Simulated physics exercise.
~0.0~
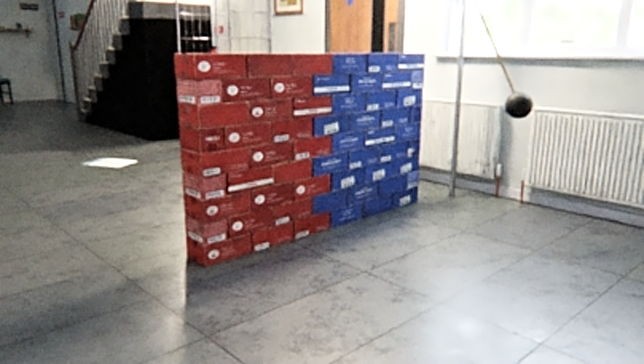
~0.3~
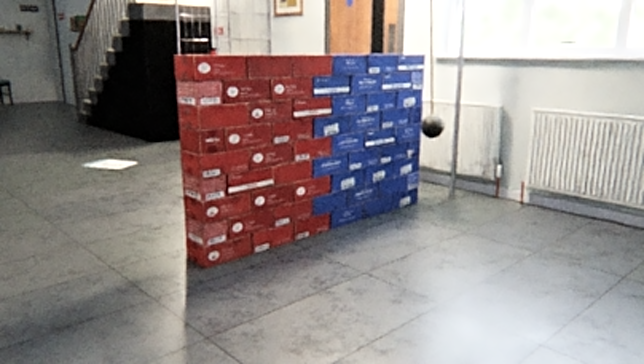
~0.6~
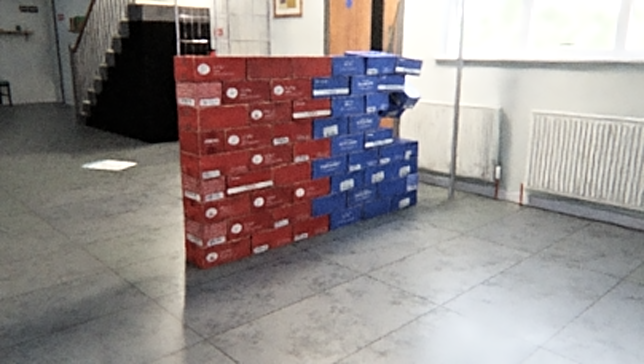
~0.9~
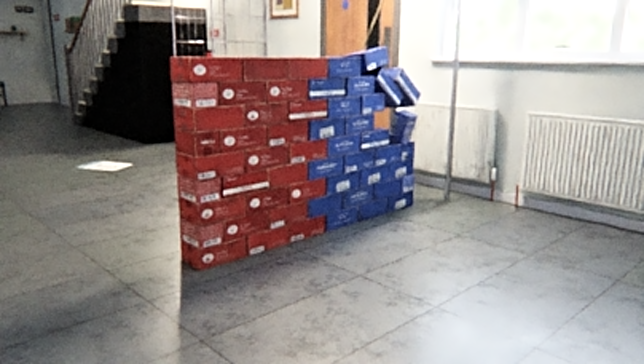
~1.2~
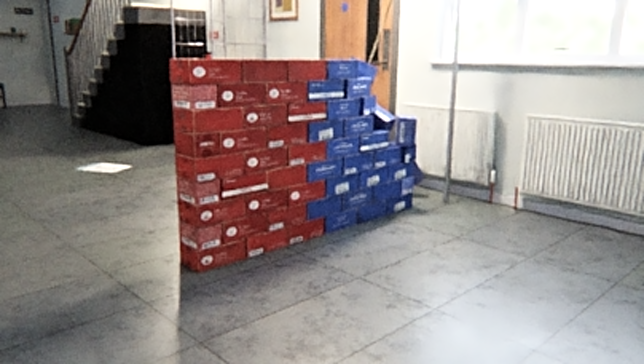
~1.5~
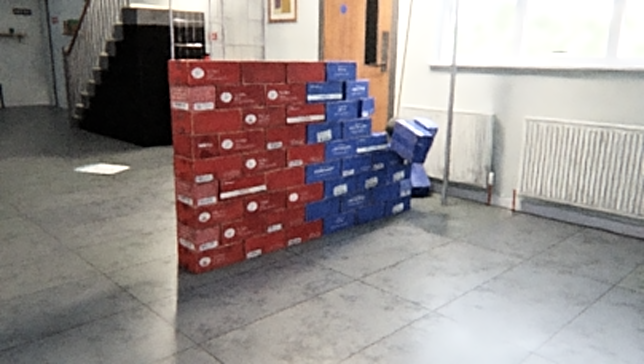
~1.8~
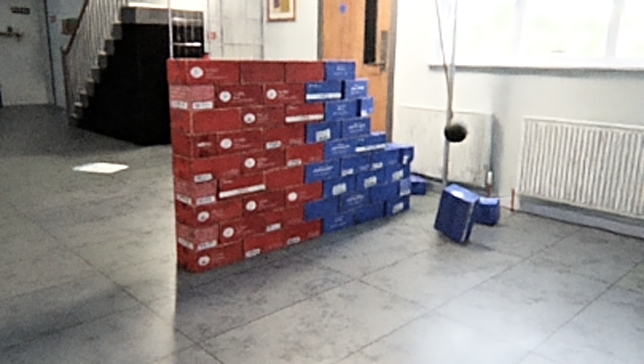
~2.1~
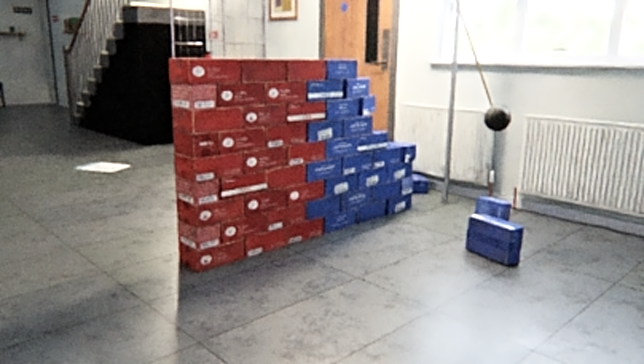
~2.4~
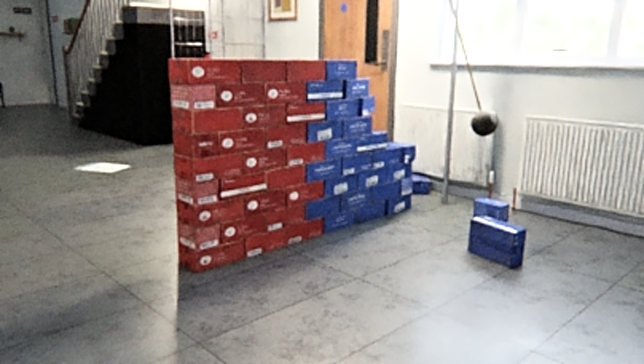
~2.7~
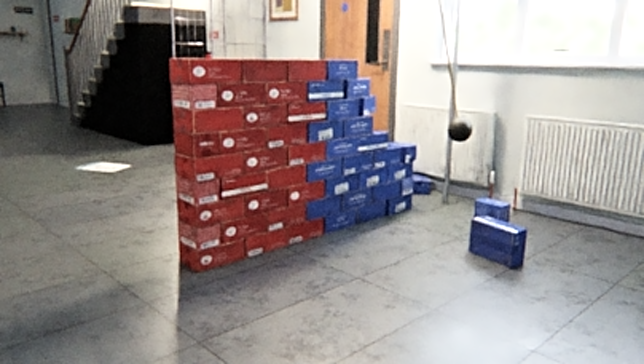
To begin with, a dark ball on a line hangs to the right of a wall of stacked boxes, red on the left and blue on the right. The ball swings left and passes out of sight at the blue end. Upper blue boxes there shift, tilt and tumble down, leaving a stepped edge. The ball swings back out to the right as boxes drop to the floor. Two blue boxes settle on the tiles in front of the radiators, while the red side stays standing and the ball keeps swinging, moving left again.
